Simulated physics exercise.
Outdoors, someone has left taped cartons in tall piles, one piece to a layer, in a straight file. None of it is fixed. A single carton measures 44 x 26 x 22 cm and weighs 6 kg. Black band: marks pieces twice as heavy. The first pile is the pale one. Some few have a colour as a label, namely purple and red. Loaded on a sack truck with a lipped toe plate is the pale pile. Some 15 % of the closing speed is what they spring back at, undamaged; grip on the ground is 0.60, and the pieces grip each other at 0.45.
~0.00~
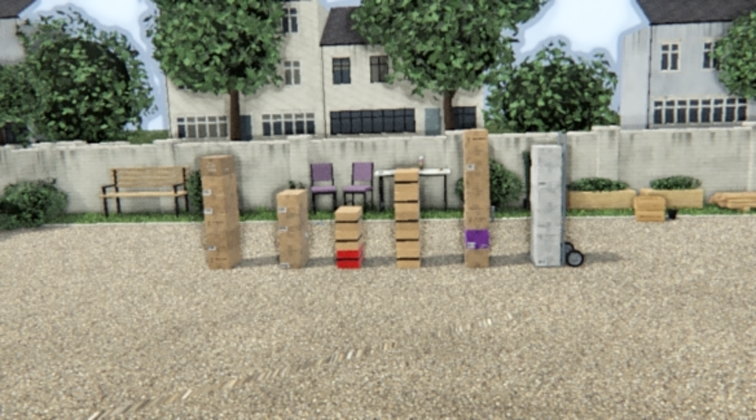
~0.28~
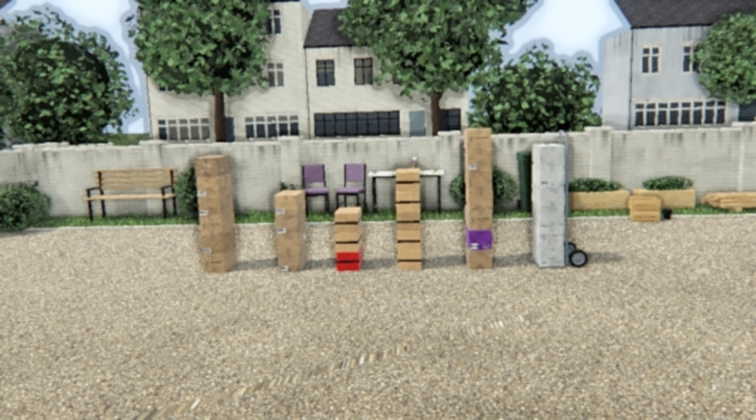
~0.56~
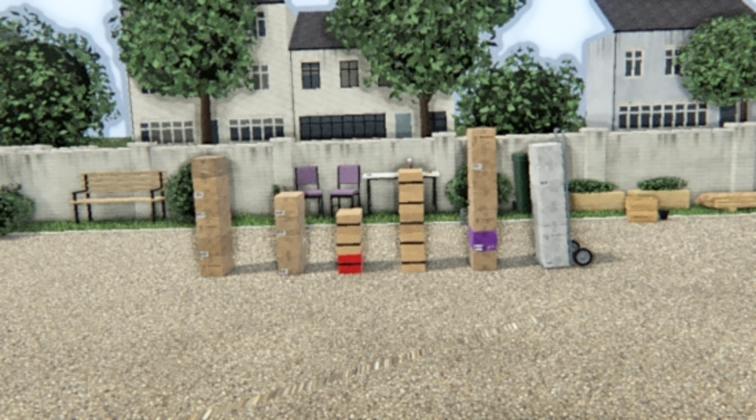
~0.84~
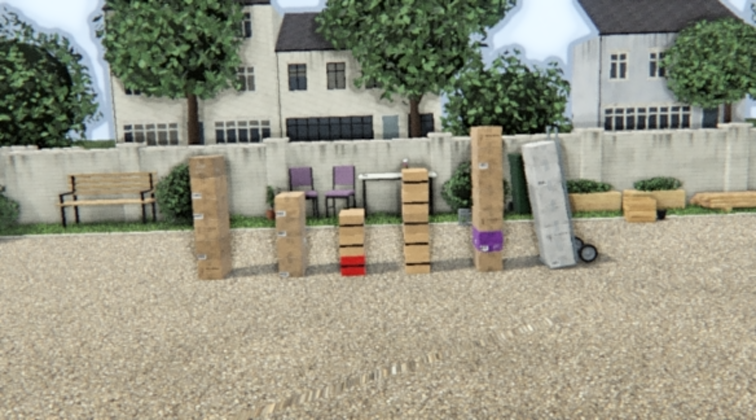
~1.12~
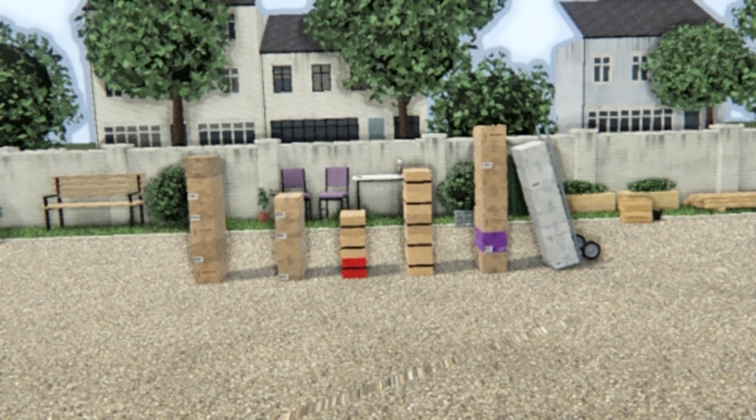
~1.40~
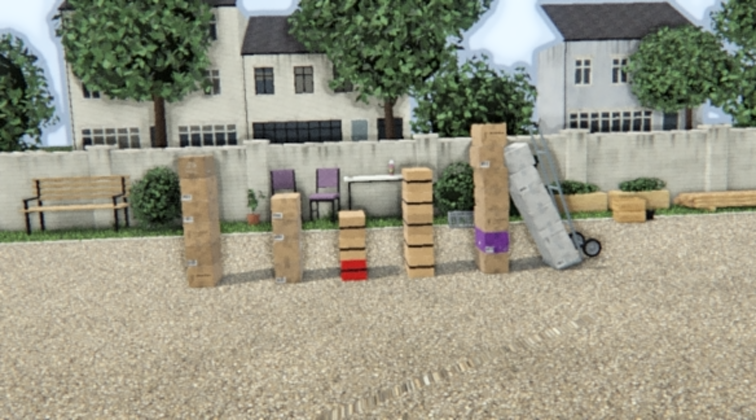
On a gravel yard in front of a low wall, six piles of cartons stood in a row, and the pale one on a sack truck leaned gradually to the left as the truck tilted with it.
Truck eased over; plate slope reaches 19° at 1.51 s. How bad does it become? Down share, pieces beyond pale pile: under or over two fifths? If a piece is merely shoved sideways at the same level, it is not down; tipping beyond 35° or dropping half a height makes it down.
Over.
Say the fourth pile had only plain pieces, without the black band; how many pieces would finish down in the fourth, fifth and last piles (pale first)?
Down per pile - fourth: 3, fifth: 4, last: 5.
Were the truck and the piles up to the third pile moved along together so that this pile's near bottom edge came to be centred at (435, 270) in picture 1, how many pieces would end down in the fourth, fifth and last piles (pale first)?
Down per pile: Fourth 2, fifth 3, last 0.
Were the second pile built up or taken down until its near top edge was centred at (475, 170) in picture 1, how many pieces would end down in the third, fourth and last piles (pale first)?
Result: Third pile 5, fourth pile 2, last pile 5.
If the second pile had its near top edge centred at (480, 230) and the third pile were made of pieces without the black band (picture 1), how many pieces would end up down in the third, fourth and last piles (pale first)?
Down by pile: Third 0, fourth 0, last 0.
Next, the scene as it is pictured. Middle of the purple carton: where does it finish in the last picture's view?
Resting position, last image: About (452, 257).
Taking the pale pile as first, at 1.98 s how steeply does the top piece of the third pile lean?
Tilt: Near 0 degrees.
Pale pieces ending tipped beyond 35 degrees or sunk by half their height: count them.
6 of the pale pieces.
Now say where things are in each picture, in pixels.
In the first frame (we follow the side turned to the camera; the camera moves round a little), truck frame (565, 160) 0° forward; red carton (348, 260); purple carton (478, 240); no other piece has moved.
Truck frame (567, 159) 0° forward; purple carton (481, 240), in the second frame.
Truck frame (565, 157) 4° forward, top of the pale pile leaning 4°; purple carton (485, 241); no other piece has moved, in the third frame.
Truck frame (560, 155) 10° forward, top of the pale pile leaning 10°; red carton (353, 266); no other piece has moved, in the fourth frame.
Truck frame (553, 154) 15° forward, top of the pale pile leaning 16°; purple carton (495, 243); no other piece has moved, in the fifth frame.
Truck frame (548, 153) 19° forward, top of the pale pile leaning 23°; purple carton (497, 243); red carton (354, 270); one has shifted, in the sixth frame.
Around 1.98 s, 6 of the pale pile down; none of the 25 other cartons down, 7 disturbed; purple carton tipped 14°.
Around 2.52 s, 6 of the pale pile down; 7 of the 25 other cartons down; purple carton tipped 44°, 8 cm lower.
Around 3.22 s, 6 of the pale pile down; 12 of the 25 other cartons down; purple carton tipped 66°, 17 cm lower; red carton tipped 6°.
Around 4.96 s, 6 of the pale pile down; 23 of the 25 other cartons down; purple carton on its side.
Finally (6.1 s), 6 of the pale pile down; 23 of the 25 other cartons down; purple carton on its side; red carton unmoved. That is 92 per cent. Seen by the last camera, middles, purple carton near (452, 257), red carton near (352, 266).
